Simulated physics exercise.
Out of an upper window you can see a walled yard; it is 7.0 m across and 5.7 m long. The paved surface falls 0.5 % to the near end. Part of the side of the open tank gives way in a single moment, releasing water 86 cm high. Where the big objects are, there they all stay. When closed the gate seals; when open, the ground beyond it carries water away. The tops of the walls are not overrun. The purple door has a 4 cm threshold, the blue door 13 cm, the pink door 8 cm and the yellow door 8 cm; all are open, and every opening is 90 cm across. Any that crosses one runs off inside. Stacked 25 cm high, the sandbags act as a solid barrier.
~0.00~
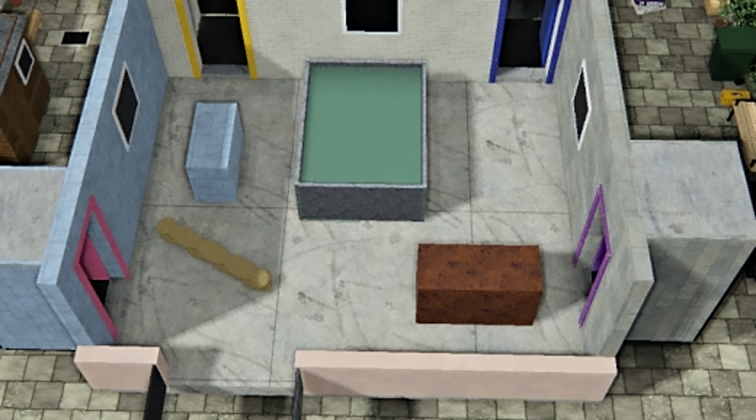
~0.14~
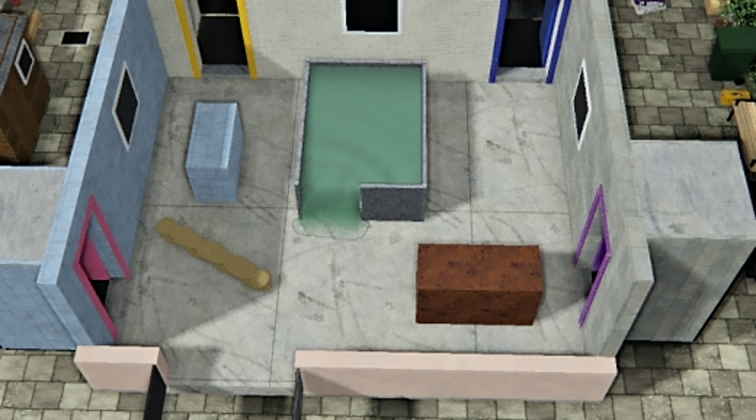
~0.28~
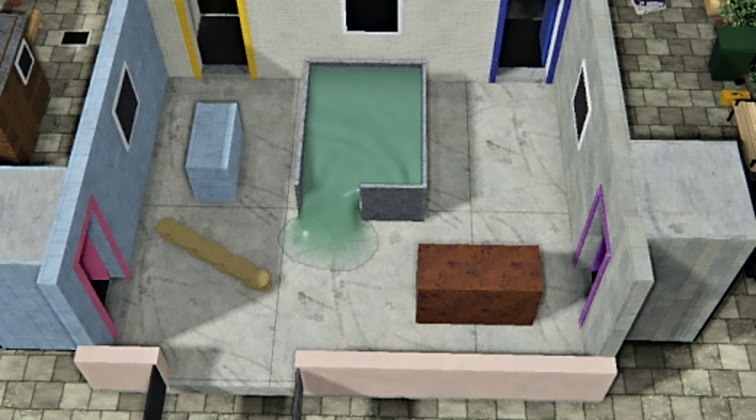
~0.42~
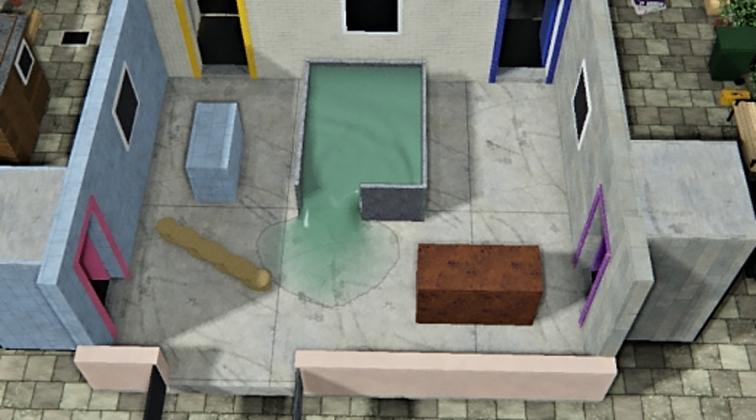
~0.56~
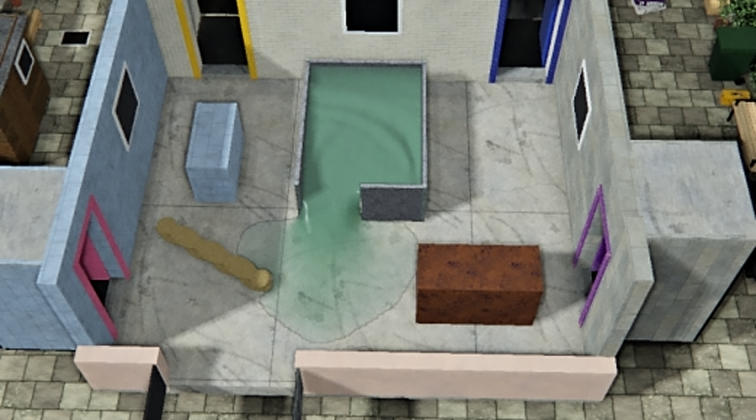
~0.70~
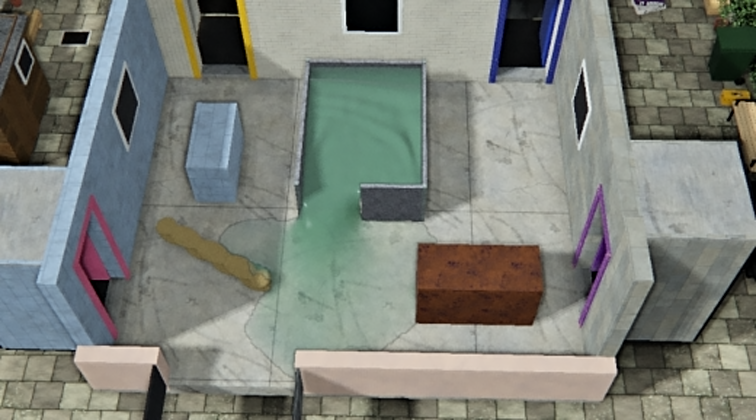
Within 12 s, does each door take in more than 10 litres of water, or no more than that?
At the end, the purple door lets the inflow top the limit, the blue door holds the inflow within the limit, the pink door holds the inflow within the limit, the yellow door holds the inflow within the limit.
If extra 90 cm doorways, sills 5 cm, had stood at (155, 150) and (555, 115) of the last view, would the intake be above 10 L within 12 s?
Taking them in order, the first gets too little and the second enough.
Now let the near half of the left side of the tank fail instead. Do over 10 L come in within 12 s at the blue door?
In that case, blue door: Less than that.
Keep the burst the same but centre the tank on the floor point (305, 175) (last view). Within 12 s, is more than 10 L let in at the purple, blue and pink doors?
For the purple door, the amount is too high; for the blue door, the amount is acceptable; for the pink door, the amount is too high.
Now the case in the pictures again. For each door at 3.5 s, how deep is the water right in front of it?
Depth readings (cm): Purple = 10; blue = 0; pink = 5; yellow = 0.
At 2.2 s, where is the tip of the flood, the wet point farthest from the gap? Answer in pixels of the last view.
Point: Roughly (580, 378).
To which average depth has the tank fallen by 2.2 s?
I'd put the average depth near 51 cm.
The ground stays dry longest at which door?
Result: Blue door.
After 1.4 s water covers 25 % of the floor and is deepest (48 cm) near (318, 225); purple door not reached, blue door not reached, pink door not reached, yellow door not reached.
After 2.2 s water covers 40 % of the floor and is deepest (39 cm) near (332, 372); purple door 2 cm at the sill, 0 L in, blue door not reached, pink door not reached, yellow door not reached.
After 3.5 s water covers 50 % of the floor and is deepest (31 cm) near (542, 365); purple door 10 cm at the sill, 12 L in, blue door not reached, pink door 5 cm at the sill, 0 L in, yellow door not reached.
After 7.0 s water covers 90 % of the floor and is deepest (19 cm) near (555, 377); purple door 9 cm at the sill, 94 L in, blue door 9 cm at the sill, 0 L in, pink door 3 cm at the sill, 0 L in, yellow door 5 cm at the sill, 0 L in.
After 12.0 s water covers 95 % of the floor and is deepest (10 cm) near (568, 377); purple door 6 cm at the sill, 133 L in, blue door 7 cm at the sill, 0 L in, pink door 4 cm at the sill, 0 L in, yellow door 6 cm at the sill, 0 L in.
